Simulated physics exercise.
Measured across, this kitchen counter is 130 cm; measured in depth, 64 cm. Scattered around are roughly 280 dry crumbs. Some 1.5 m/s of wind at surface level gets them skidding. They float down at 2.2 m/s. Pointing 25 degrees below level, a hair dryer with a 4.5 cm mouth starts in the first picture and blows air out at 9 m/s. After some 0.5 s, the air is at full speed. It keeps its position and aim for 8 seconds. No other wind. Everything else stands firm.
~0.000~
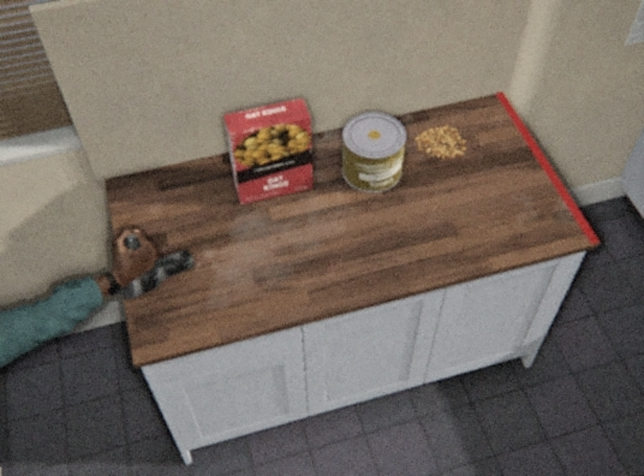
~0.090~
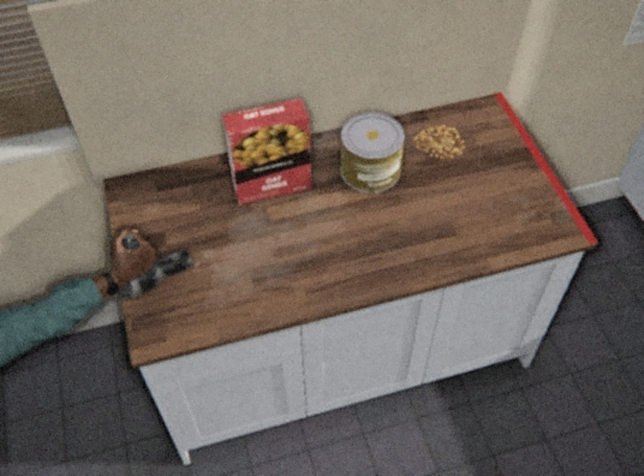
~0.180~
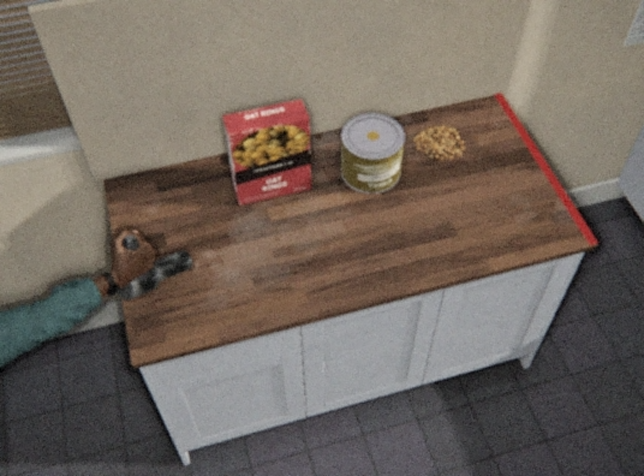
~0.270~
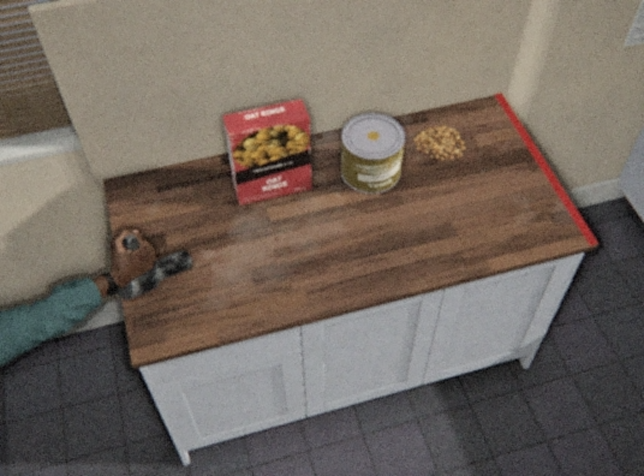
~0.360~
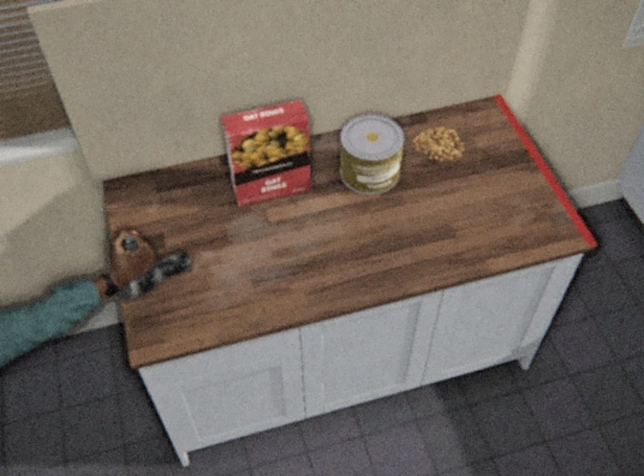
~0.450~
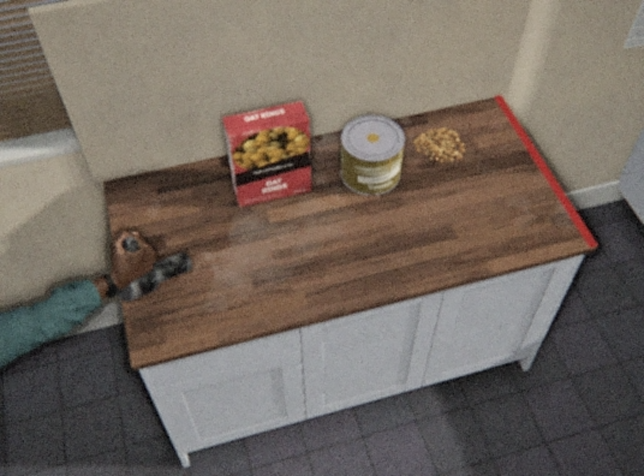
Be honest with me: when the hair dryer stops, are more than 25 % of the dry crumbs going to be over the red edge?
No, they are not.
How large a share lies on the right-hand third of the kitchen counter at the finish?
100 %.
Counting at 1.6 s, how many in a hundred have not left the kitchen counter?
I'd put it near 100 per cent.
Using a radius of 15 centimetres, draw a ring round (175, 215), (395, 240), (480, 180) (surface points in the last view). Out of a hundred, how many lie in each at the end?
I would say some 0 %, 0 % and 15 % respectively.
After 1.6 s, 39 % are on the move or not yet settled, 0 % are over the red edge; the middle of those still in play is near (440, 142).
After 2.6 s, 38 % are on the move or not yet settled, 0 % are over the red edge; the middle of those still in play is near (440, 142).
After 4.4 s, 32 % are on the move or not yet settled, 0 % are over the red edge; the middle of those still in play is near (440, 142).
After 8.0 s, at the end, 0 % are over the red edge; the middle of those still in play is near (440, 142).
